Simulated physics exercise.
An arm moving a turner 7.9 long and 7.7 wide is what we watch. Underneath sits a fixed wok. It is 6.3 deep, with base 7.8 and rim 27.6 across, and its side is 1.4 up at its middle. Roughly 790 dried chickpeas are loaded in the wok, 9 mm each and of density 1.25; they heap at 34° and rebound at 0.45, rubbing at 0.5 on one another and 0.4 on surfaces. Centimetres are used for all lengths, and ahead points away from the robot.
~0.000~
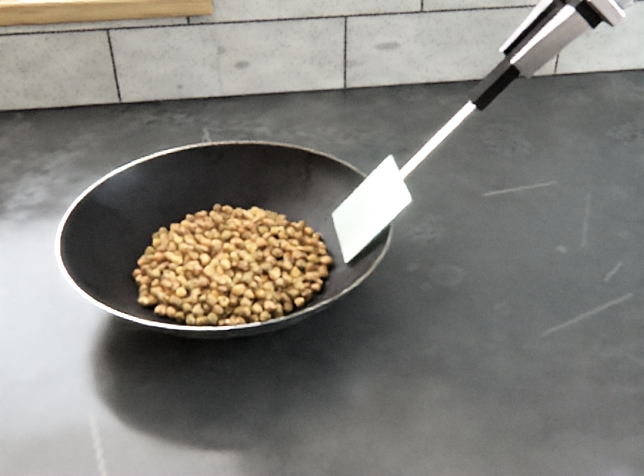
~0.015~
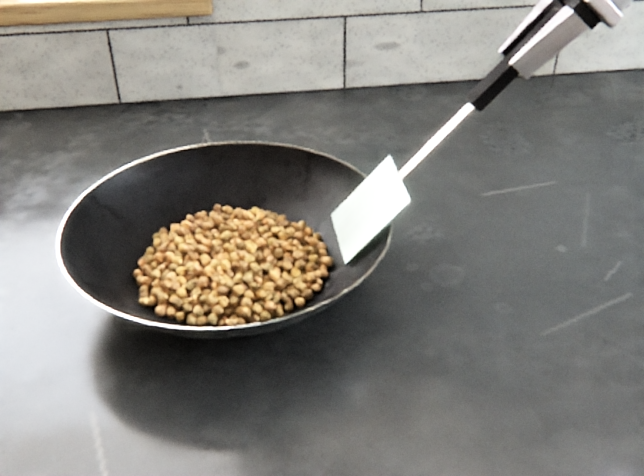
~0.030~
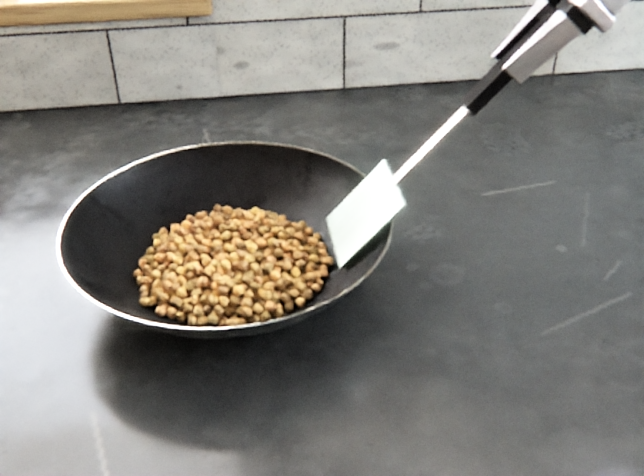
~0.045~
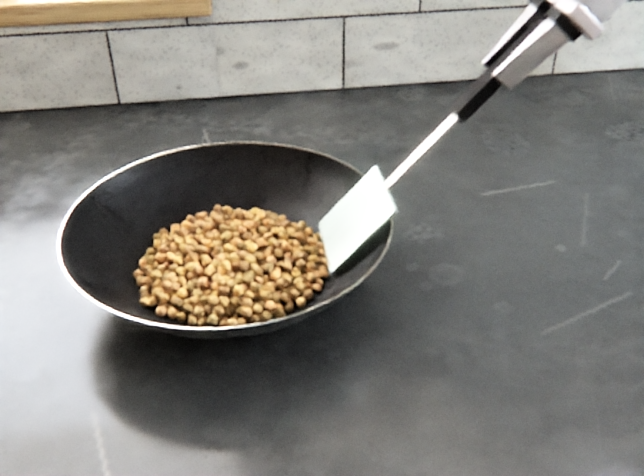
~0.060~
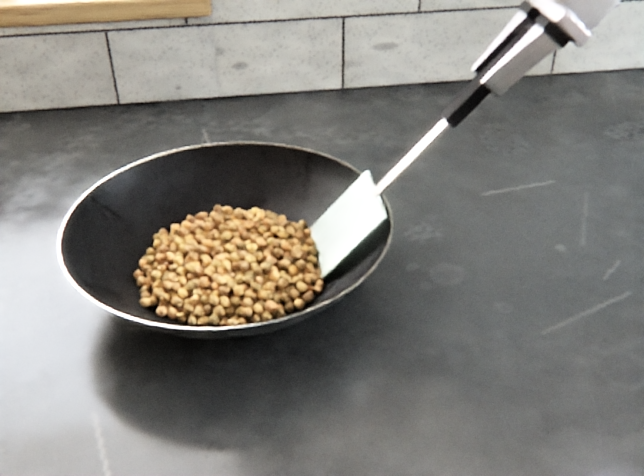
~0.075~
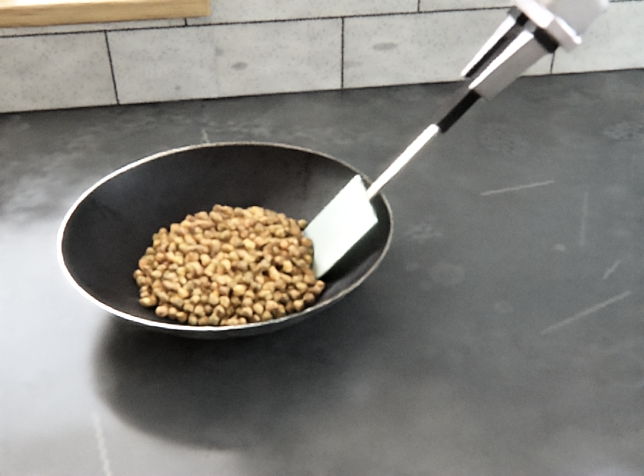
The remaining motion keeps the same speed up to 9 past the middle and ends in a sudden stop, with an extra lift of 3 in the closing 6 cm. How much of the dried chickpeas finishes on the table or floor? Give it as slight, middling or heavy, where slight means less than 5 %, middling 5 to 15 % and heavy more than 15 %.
Middling.
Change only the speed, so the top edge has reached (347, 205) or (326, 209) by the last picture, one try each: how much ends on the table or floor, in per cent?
First try around 25 %, second try around 35 %.
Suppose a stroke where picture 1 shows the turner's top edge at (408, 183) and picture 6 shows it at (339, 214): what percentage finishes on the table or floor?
Close to 30 in a hundred.
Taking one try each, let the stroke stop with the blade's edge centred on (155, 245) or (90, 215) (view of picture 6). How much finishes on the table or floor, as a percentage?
Respectively about 0 and 25 percent end on the table or floor.
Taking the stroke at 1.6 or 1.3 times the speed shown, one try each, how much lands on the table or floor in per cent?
Roughly 25 % and roughly 20 %.
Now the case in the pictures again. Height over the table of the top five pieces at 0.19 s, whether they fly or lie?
Somewhere near 4 cm, I'd say.
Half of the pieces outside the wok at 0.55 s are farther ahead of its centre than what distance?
The distance is about 18 cm.
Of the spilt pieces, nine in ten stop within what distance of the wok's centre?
That works out to near 30 cm.
After 0.19 s, sloping 48°, highest piece 4 above the table; 788 in the wok.
After 0.30 s, sloping 48°, highest piece 6 above the table; 788 in the wok.
After 0.55 s, sloping 48°, highest piece 7 above the table; 723 in the wok, 56 on the table or floor, 9 on the blade or in flight.
After 1.60 s, sloping 48°, highest piece 6 above the table; 723 in the wok, 65 on the table or floor.
At rest, 723 in the wok, 65 on the table or floor. That is 8 % on the table or floor.
